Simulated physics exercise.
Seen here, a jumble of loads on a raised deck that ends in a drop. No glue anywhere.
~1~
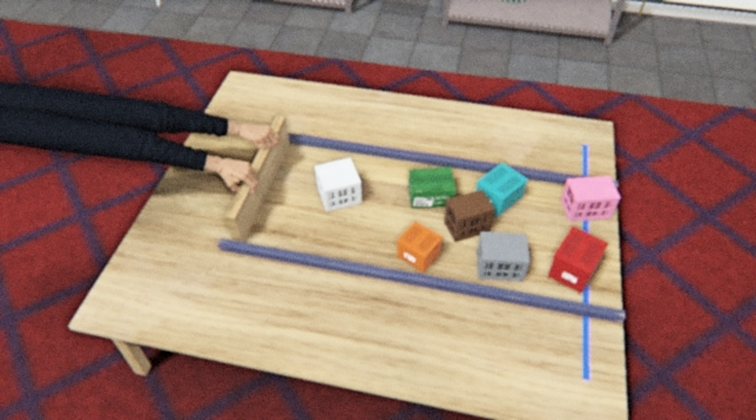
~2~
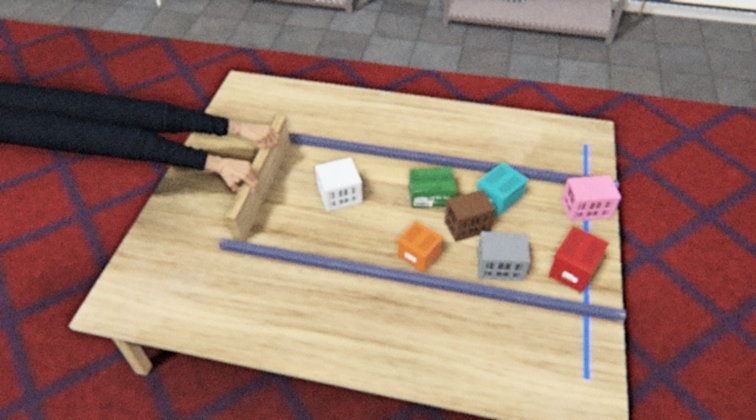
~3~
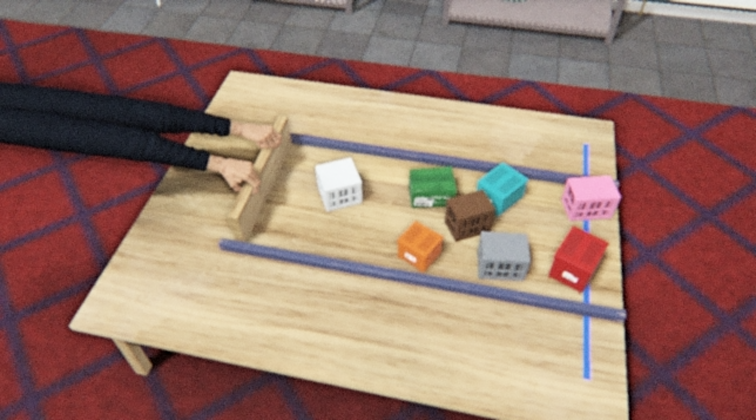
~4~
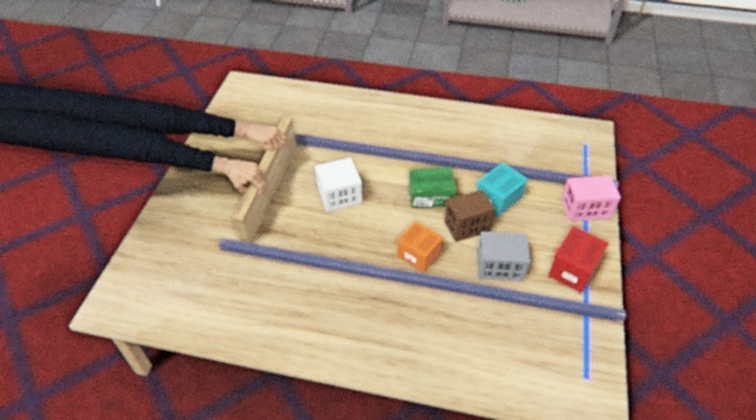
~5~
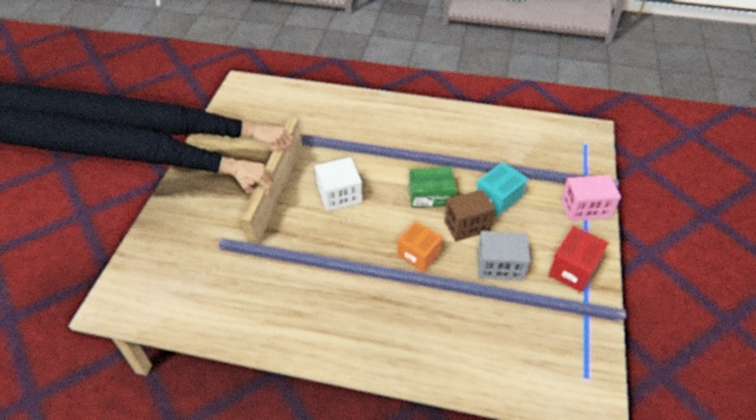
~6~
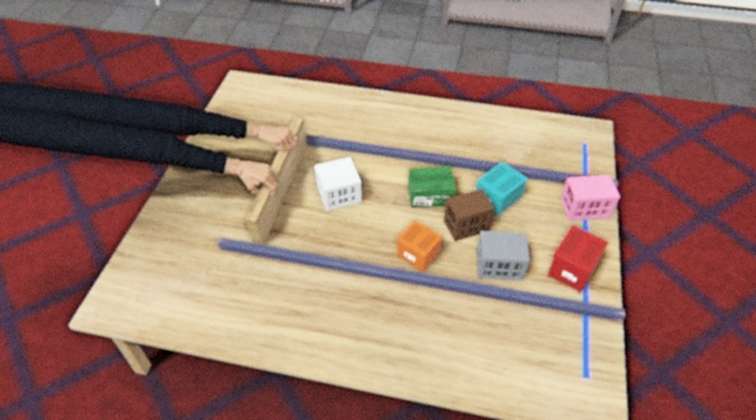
On a wooden table over patterned red carpet, two hands slide a plank slightly rightward towards a white crate, other coloured boxes staying still.
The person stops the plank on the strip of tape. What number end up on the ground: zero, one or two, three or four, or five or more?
The number that fall off is five or more.
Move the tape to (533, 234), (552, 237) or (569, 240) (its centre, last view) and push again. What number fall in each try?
It would be 2, 2 and 5.
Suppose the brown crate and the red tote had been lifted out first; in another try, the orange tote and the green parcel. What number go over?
3 in the first case, 3 in the second.
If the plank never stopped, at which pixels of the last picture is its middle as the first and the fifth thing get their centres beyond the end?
Its middle is around (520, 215) and later (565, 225).
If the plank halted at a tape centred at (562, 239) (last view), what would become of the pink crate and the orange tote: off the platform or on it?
The pink crate is lost; the orange tote holds on.
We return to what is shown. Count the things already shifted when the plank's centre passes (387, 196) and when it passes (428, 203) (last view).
By then 2, and 5.
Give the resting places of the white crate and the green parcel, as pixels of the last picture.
Near (609, 235) and (605, 199).
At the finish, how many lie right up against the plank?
3 of them.
Early on, none off yet; pink crate at rest near (589, 198); red tote at rest near (577, 260); grey crate at rest near (502, 256).
A while later, none off yet; pink crate at rest near (589, 198); red tote moving near (580, 260); grey crate travelled about its own width near (531, 262).
Finally, the number that fall off is five or more; lost, brown crate, turquoise tote, grey crate, red tote and pink crate.
